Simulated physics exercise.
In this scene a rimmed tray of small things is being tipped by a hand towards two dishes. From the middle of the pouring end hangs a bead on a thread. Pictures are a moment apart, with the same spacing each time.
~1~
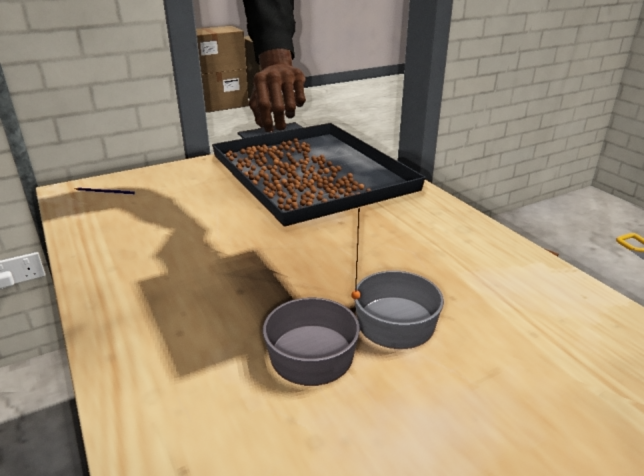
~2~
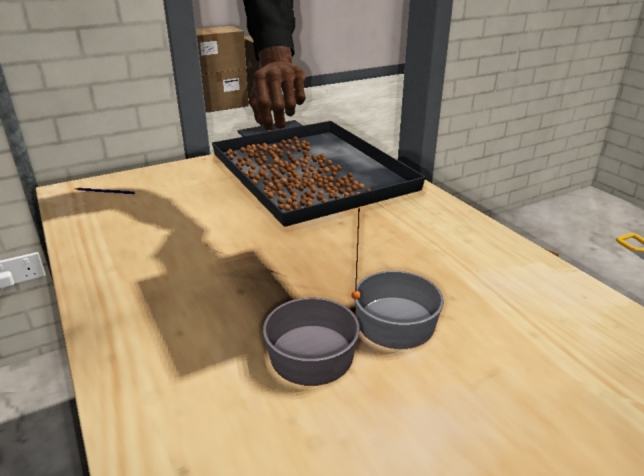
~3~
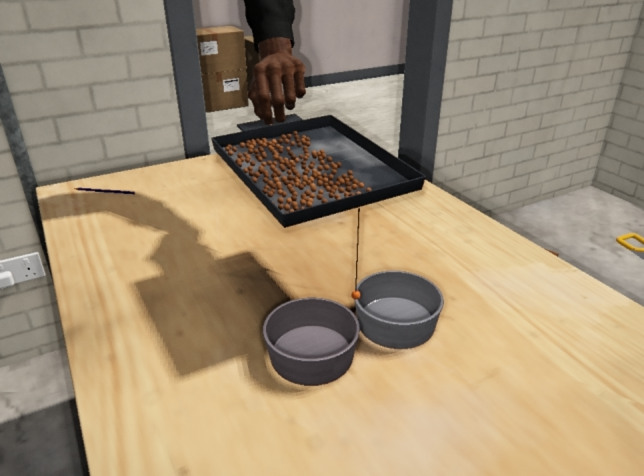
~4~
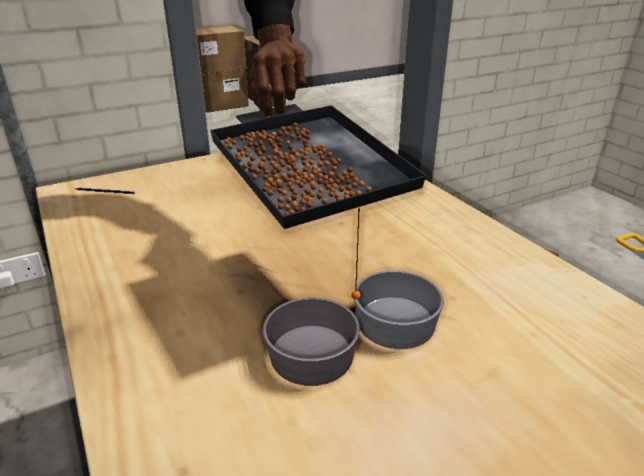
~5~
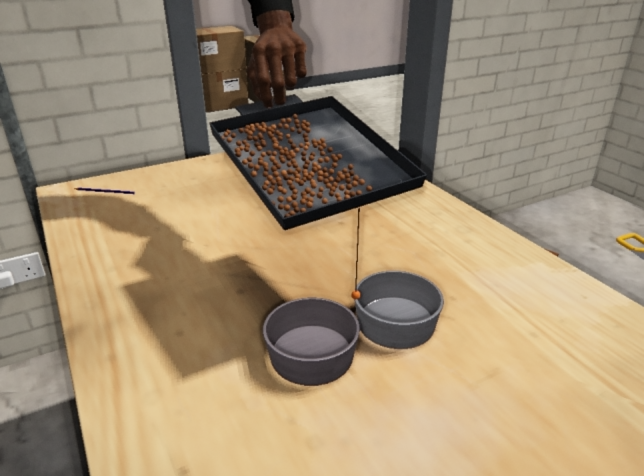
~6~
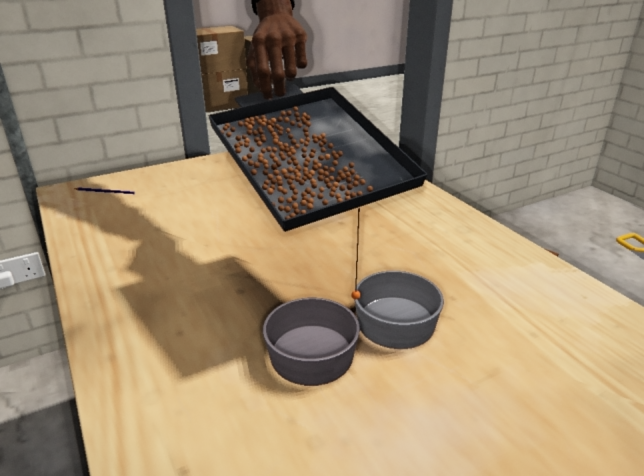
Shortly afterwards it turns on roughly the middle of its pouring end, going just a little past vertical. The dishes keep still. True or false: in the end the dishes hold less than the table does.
False.
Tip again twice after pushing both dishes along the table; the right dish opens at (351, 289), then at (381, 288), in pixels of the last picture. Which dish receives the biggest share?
For the two places in order: The leftward one, the leftward one.
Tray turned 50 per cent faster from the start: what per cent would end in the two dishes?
I'd say 90 percent or thereabouts.
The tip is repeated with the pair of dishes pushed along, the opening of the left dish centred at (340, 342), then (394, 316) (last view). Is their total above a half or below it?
Try 1: The greater share; try 2: A lesser share.
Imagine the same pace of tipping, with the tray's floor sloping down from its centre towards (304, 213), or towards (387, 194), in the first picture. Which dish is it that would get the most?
Leftward dish for the first, Rightward dish for the second.
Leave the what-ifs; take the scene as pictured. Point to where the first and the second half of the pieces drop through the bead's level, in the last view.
First near (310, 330), later near (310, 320).
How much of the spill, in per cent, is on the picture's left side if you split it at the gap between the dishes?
Near 60 in a hundred.
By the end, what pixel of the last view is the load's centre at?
Roughly pixel (311, 356).
Soon after the last picture, tray tipped steeply; nearly all on the tray; a stray few in the air.
A little later, tray tipped right over; about two thirds on the tray; a small part in the left dish; a stray few outside both; about a quarter in the air.
Later still, tray tipped past a quarter turn; most in the left dish; a stray few in the right dish; a small part outside both.
At rest, tray tipped past a quarter turn; most in the left dish; a stray few in the right dish; a small part outside both.
